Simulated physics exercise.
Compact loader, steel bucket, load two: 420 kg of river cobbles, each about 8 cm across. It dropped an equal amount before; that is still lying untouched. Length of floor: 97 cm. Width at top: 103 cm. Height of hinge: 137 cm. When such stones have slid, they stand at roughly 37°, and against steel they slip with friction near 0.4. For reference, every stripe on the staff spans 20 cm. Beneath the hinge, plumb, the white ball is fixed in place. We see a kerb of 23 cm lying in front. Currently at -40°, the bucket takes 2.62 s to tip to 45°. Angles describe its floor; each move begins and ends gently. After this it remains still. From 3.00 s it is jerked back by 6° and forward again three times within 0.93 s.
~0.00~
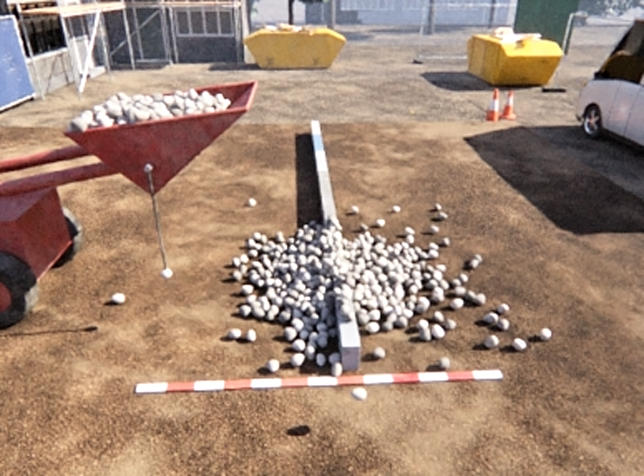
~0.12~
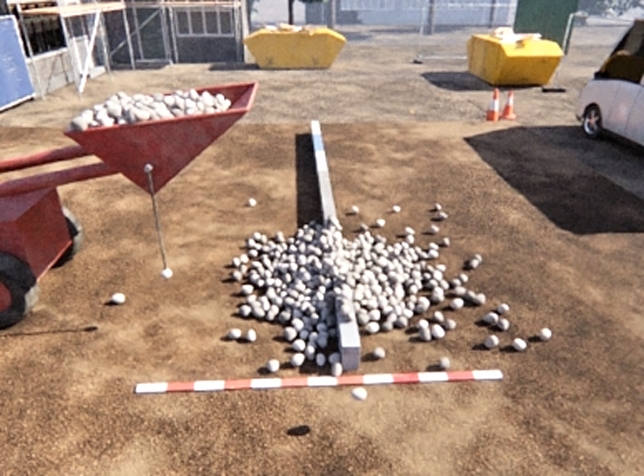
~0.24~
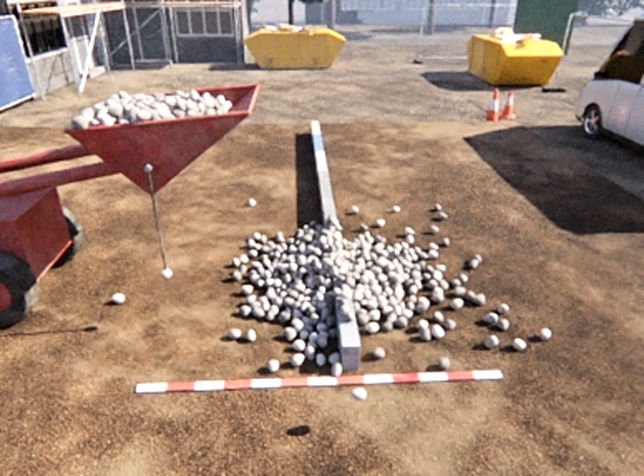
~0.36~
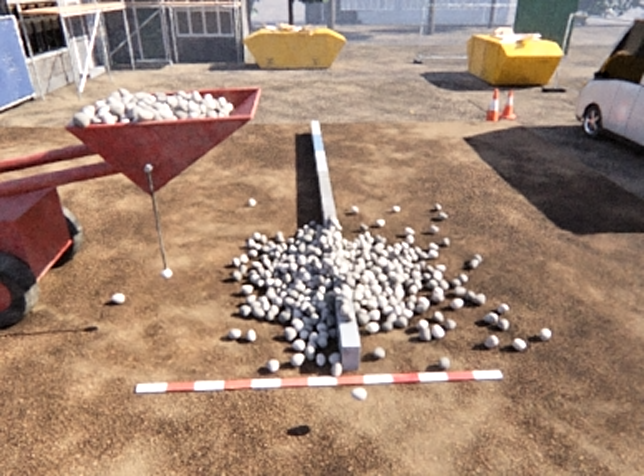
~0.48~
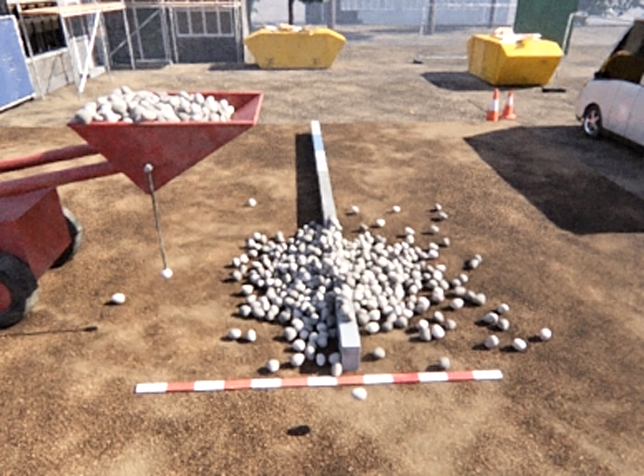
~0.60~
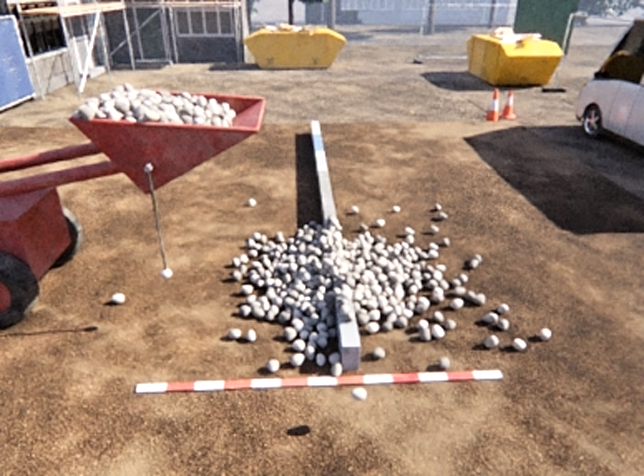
The footage shows a red loader bucket full of pale stones on the left, slowly tilting forward as its front edge lowers slightly, while a pile of similar stones lies motionless across a kerb behind a red-and-white staff.
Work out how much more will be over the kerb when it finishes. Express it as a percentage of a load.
Around 1 out of 100.
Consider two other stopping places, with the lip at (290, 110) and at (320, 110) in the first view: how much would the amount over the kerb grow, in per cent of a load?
Roughly 20 and 60 per cent, in that order.
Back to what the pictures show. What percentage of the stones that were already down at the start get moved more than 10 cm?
Near 5 per cent, I reckon.
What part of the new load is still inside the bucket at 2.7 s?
Close to 0 in a hundred is still held.
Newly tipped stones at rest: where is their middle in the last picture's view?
Centre: Approx. (277, 271).
After 2.0 s the floor is at 32°; in per cent of one load, 82 in the bucket, 82 on this side of the kerb, 37 over the kerb; the foremost stones are at (481, 274).
After 2.7 s the floor is at 45°; in per cent of one load, 1 in the bucket, 163 on this side of the kerb, 37 over the kerb; the foremost stones are at (481, 274).
After 4.4 s the floor is at 45°; in per cent of one load, 0 in the bucket, 163 on this side of the kerb, 38 over the kerb; the foremost stones are at (481, 274).
After 7.0 s the floor is at 45°; in per cent of one load, 0 in the bucket, 163 on this side of the kerb, 38 over the kerb; the foremost stones are at (481, 274). Net gain over the kerb, 1.
